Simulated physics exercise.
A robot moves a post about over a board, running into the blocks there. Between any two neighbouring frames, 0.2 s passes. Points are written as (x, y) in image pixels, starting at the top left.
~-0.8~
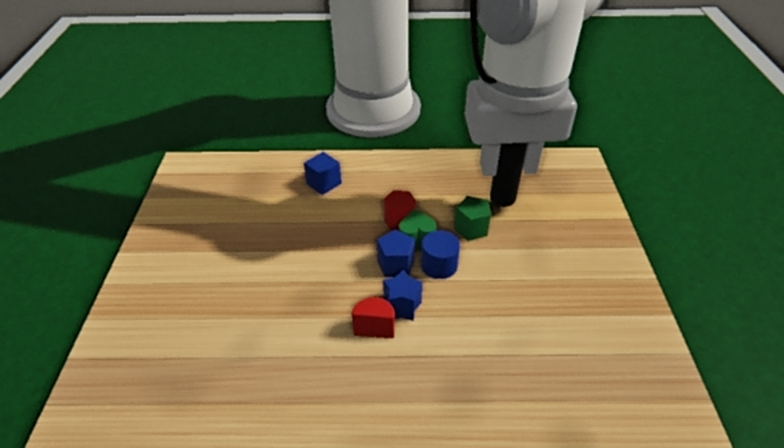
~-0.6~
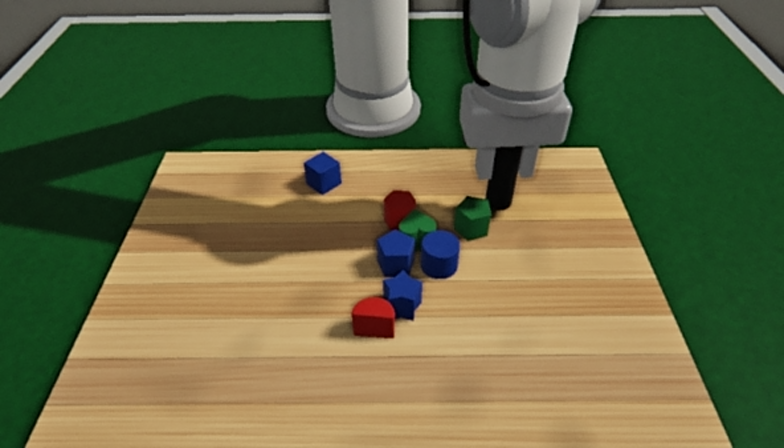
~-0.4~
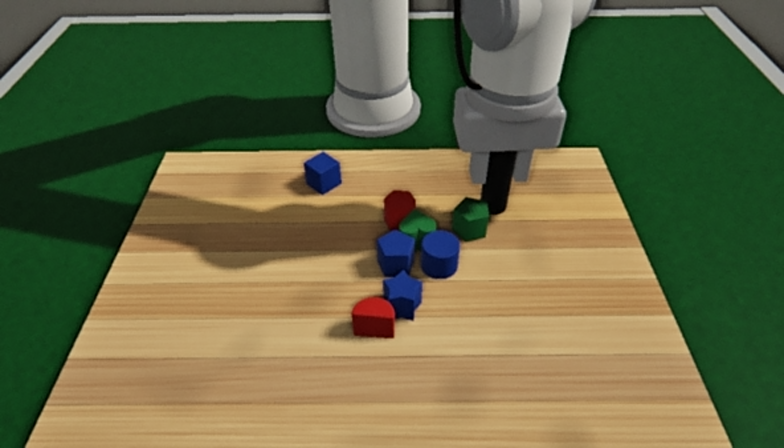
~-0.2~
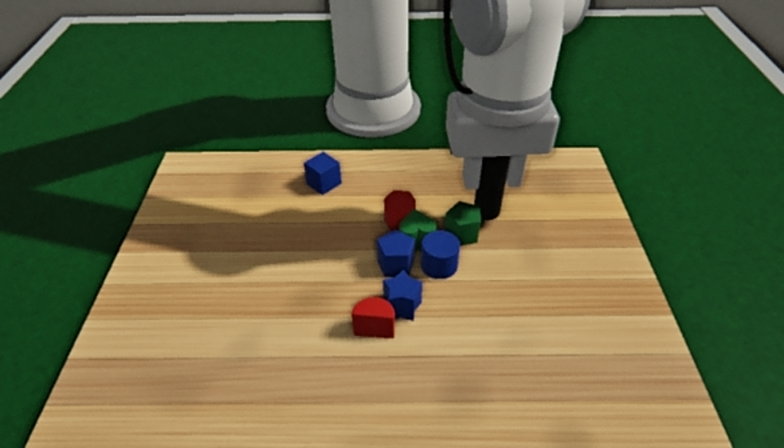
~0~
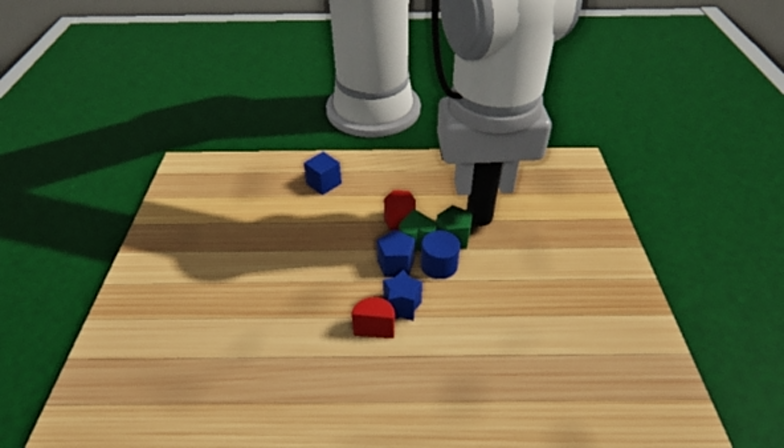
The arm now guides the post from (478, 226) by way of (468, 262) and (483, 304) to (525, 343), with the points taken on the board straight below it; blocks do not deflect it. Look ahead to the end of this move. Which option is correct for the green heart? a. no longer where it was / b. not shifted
The correct letter is a.
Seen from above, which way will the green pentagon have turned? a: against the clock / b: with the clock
My pick is b.
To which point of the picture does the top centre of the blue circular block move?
I'd expect the centre of its top face to be at (425, 259).
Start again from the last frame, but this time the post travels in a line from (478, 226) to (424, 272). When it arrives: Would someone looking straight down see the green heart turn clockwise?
Yes.
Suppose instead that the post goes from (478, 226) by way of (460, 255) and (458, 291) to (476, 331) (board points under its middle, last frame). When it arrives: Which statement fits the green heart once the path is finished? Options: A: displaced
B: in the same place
My answer is option A.
What follows on the original path. One third of the way, post at (469, 255); blue pentagon at (393, 244); green heart at (406, 221), turned 15° clockwise; blue circular block at (425, 259); green pentagon at (440, 233), turned 65° clockwise.
Two thirds of the way, post at (485, 296); blue pentagon at (393, 244); green heart at (406, 221), turned 15° clockwise; blue circular block at (425, 259); green pentagon at (440, 233), turned 65° clockwise.
At the end, post at (528, 335); blue pentagon at (393, 244); green heart at (406, 221), turned 15° clockwise; blue circular block at (425, 259); green pentagon at (440, 233), turned 65° clockwise.
